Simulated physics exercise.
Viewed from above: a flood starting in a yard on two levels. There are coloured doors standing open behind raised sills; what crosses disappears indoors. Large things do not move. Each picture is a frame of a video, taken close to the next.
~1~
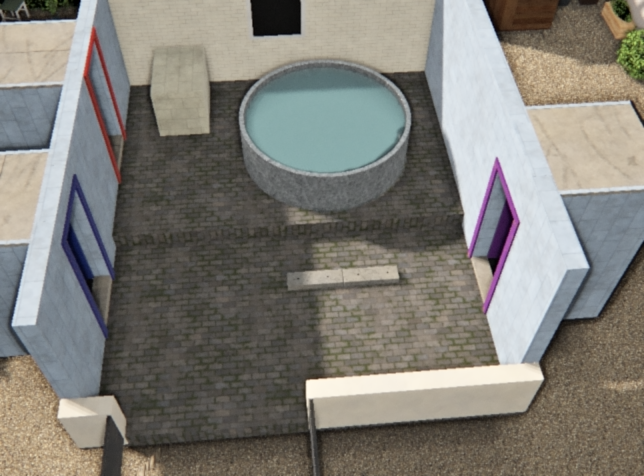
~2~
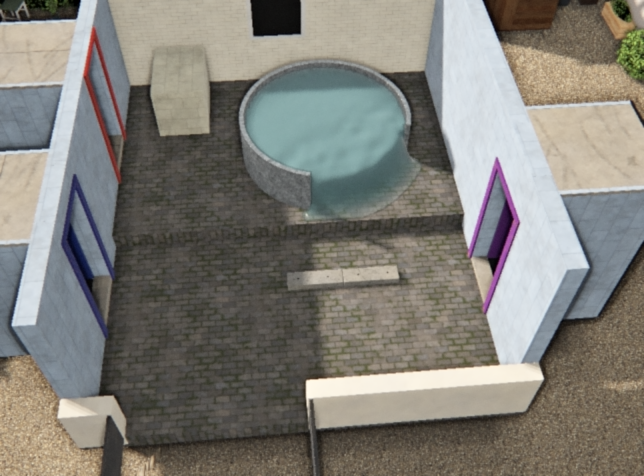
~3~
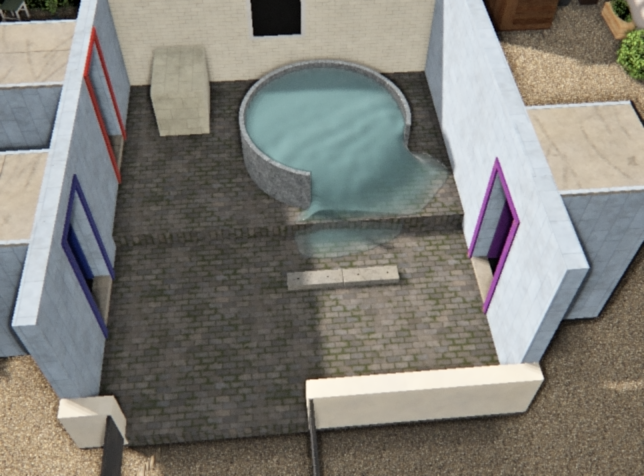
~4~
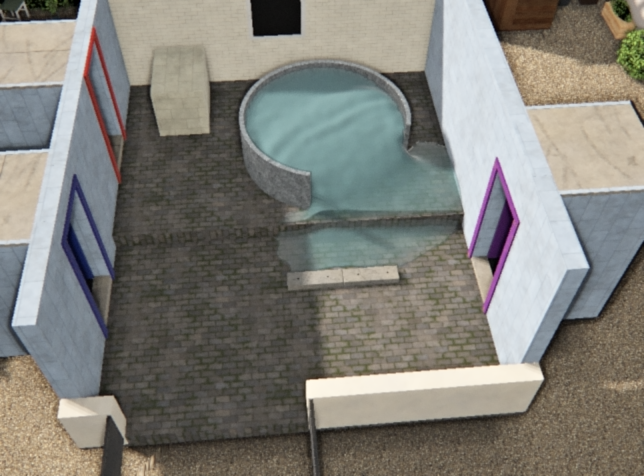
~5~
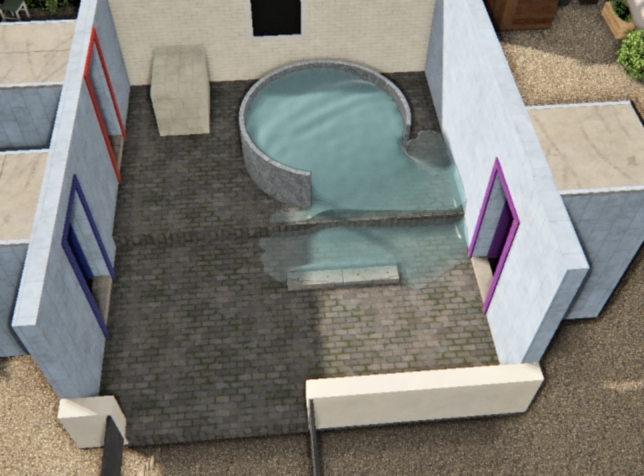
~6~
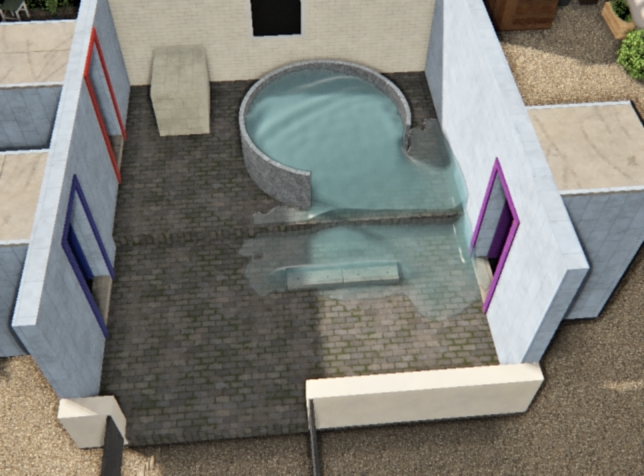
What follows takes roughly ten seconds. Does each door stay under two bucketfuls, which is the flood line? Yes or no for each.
Red door - yes, stays under; purple door - no, it floods; blue door - no, it floods.
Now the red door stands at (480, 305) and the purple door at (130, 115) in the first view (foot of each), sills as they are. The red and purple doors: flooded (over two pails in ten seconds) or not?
In short: The red door tops the mark, the purple door falls short.
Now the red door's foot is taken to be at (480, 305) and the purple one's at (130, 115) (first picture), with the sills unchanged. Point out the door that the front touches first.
The door marked red.
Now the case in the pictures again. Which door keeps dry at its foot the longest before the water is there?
It would be the one in red.
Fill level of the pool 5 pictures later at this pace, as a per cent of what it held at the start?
I'd put it at some 62 per cent.
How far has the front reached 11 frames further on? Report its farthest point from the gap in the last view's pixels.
At roughly (105, 349).
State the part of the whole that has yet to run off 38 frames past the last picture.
80 percent or thereabouts.
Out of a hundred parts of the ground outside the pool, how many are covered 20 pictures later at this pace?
Near 70 in a hundred.
A moment on, water covers 45 % of the floor; the red door not reached, the purple door over two buckets in, the blue door not reached.
Next, water covers 55 % of the floor; the red door not reached, the purple door far over two buckets in, the blue door wet at the sill, nothing in.
Then, water covers 70 % of the floor; the red door not reached, the purple door far over two buckets in, the blue door wet at the sill, nothing in.
Later, water covers 75 % of the floor; the red door wet at the sill, nothing in, the purple door far over two buckets in, the blue door over two buckets in.
In the end, water covers 85 % of the floor; the red door wet at the sill, nothing in, the purple door far over two buckets in, the blue door far over two buckets in.
